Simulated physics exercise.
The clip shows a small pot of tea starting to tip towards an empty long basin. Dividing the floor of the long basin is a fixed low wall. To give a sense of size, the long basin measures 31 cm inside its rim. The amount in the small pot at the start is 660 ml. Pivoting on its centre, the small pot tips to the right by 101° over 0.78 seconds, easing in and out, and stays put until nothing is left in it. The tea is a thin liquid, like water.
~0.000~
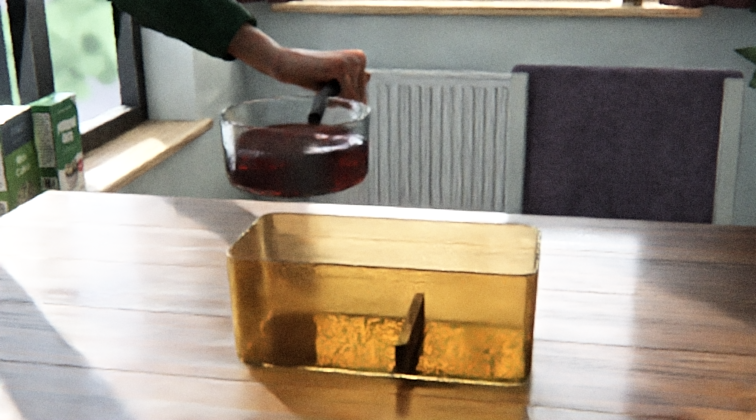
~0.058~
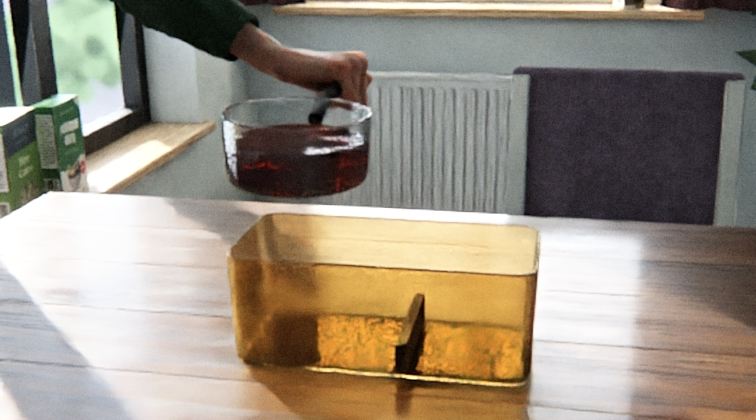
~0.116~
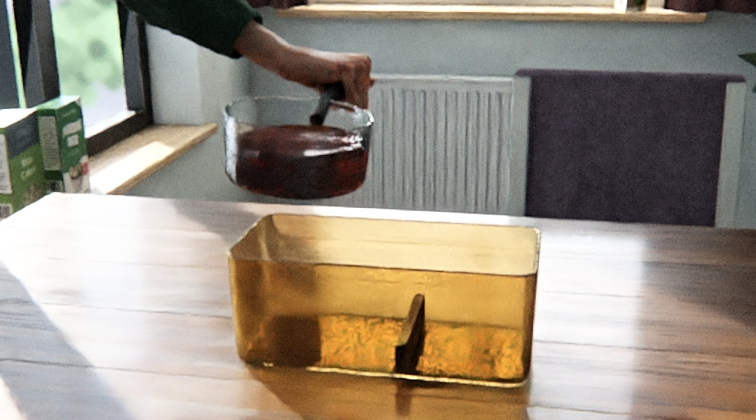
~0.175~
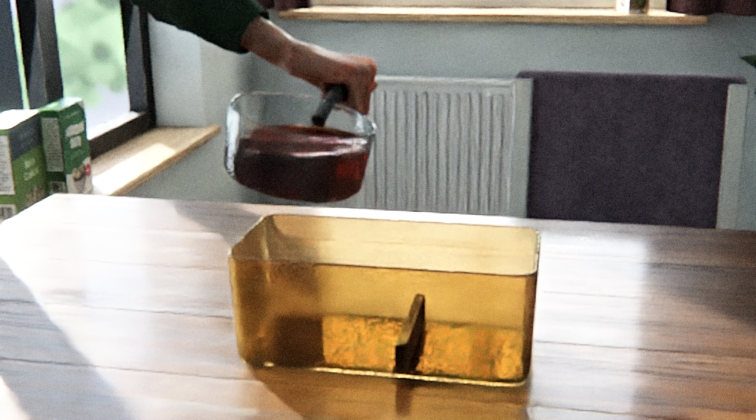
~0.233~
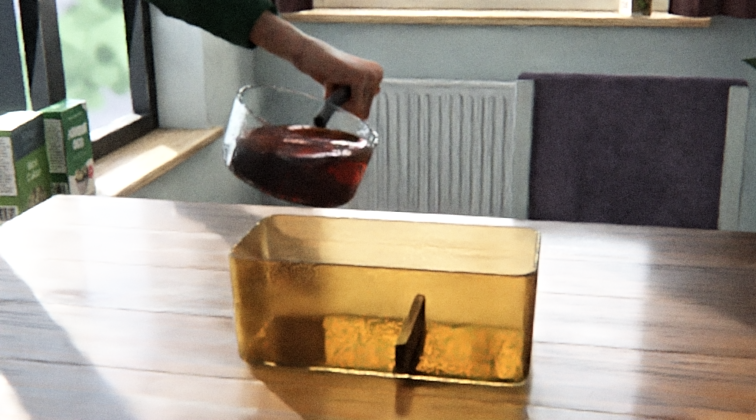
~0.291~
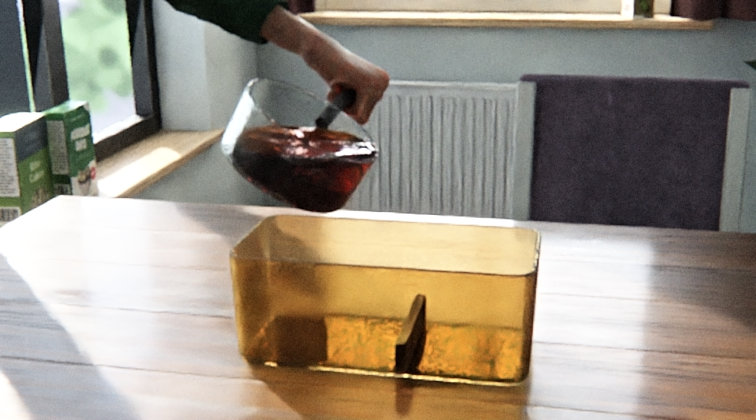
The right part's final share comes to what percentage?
It comes to roughly 39 %.
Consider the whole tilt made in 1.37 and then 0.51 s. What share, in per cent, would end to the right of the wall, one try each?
About 55 %, then about 30 %.
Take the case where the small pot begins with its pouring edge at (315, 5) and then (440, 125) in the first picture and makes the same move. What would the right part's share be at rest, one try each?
15 and 80 %.
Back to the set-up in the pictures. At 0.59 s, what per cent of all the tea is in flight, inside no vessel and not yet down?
I'd put it at about 28 percent.
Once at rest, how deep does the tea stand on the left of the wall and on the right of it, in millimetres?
The left side settles near 18 mm and the right side near 16 mm.
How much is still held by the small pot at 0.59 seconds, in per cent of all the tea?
Around 32 percent.
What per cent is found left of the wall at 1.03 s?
I'd put it near 58 percent.
By 0.59 s the tilt is 87° and 32 per cent is still to pour, 16 is left of the wall and 23 right of it.
By 0.81 s the tilt is 101° and 8 per cent is still to pour, 46 is left of the wall and 41 right of it.
By 1.03 s the tilt is 101° and 1 per cent is still to pour, 59 is left of the wall and 39 right of it.
By 1.28 s the tilt is 101° and 0 per cent is still to pour, 60 is left of the wall and 39 right of it.
At rest 61 per cent lies left of the wall, 39 right of it and 1 outside.
